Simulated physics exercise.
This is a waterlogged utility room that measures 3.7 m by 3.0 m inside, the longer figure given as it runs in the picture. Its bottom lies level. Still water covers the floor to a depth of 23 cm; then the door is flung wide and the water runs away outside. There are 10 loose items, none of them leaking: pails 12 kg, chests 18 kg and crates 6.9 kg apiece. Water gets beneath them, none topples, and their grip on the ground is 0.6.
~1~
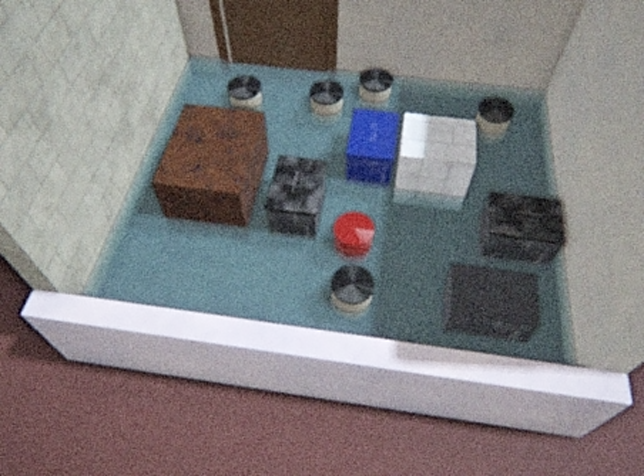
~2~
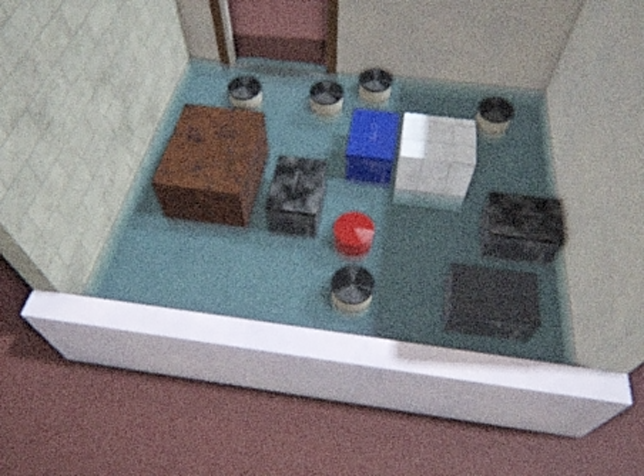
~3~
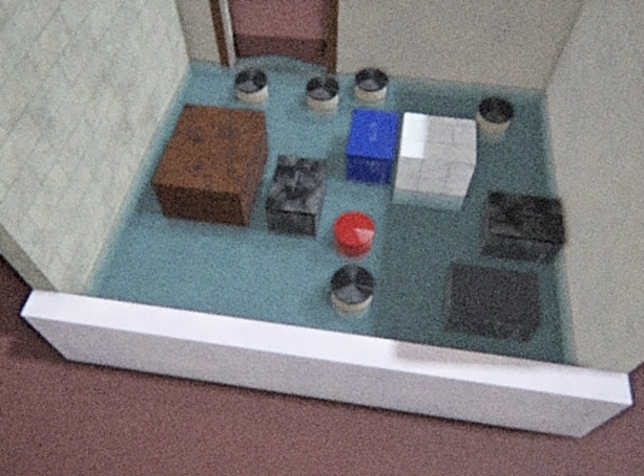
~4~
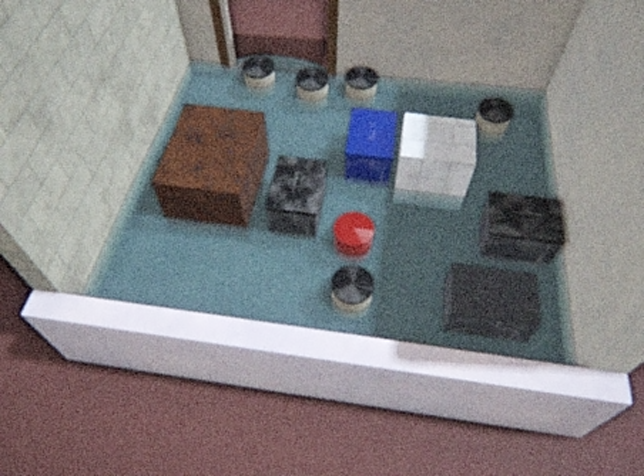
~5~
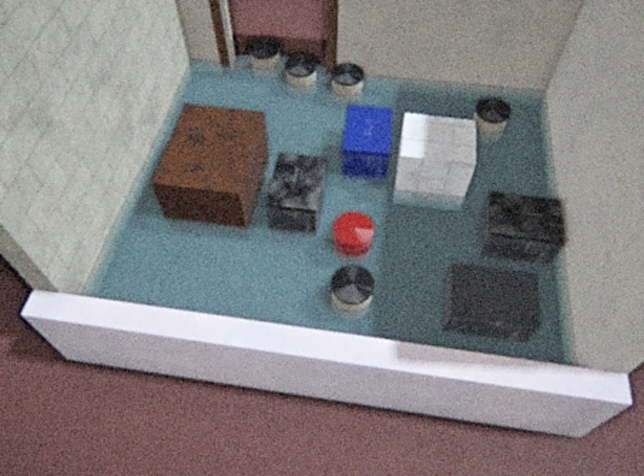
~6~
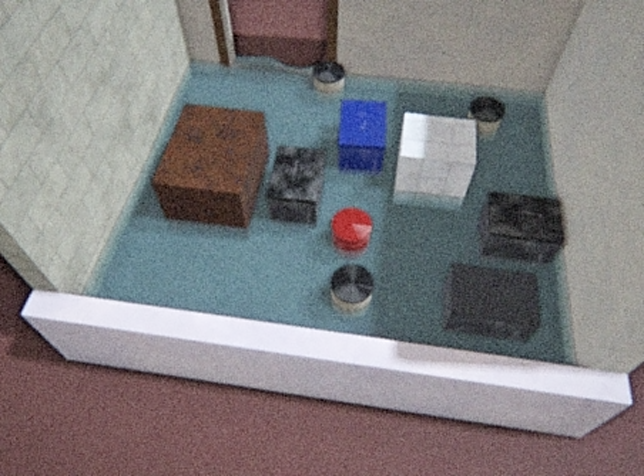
A doorway opens at the back, and small round containers drift toward and through it.
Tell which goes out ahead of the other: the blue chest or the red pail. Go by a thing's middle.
Blue.
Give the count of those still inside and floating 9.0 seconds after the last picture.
Then: 2.
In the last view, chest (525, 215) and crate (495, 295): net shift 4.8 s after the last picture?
Respectively, 20 cm and 20 cm.
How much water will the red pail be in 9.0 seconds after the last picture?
Near 12 cm deep.
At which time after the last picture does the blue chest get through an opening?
Around 3.0 seconds.
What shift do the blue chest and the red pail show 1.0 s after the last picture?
Shifts by then: Around 50 and 30 cm.
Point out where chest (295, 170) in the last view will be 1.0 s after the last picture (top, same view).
(295, 141) or thereabouts.
Then, 1.0 s after the last picture the blue chest is near (343, 103), 0.5 m from its start, afloat; the red pail is near (343, 203), 0.3 m from its start, afloat; 3 of 10 are out; 7 afloat.
Then, 4.8 s after the last picture the blue chest has gone out (2.9 s after the last picture); the red pail is near (322, 143), 1.0 m from its start, afloat; 5 of 10 are out; 4 afloat.
Then, 9.0 s after the last picture the blue chest has gone out (2.9 s after the last picture); the red pail is near (314, 119), 1.4 m from its start, aground; 5 of 10 are out; 2 afloat.
Then, 13.0 s after the last picture the blue chest has gone out (2.9 s after the last picture); the red pail is near (314, 119), 1.4 m from its start, aground; 5 of 10 are out; 2 afloat.
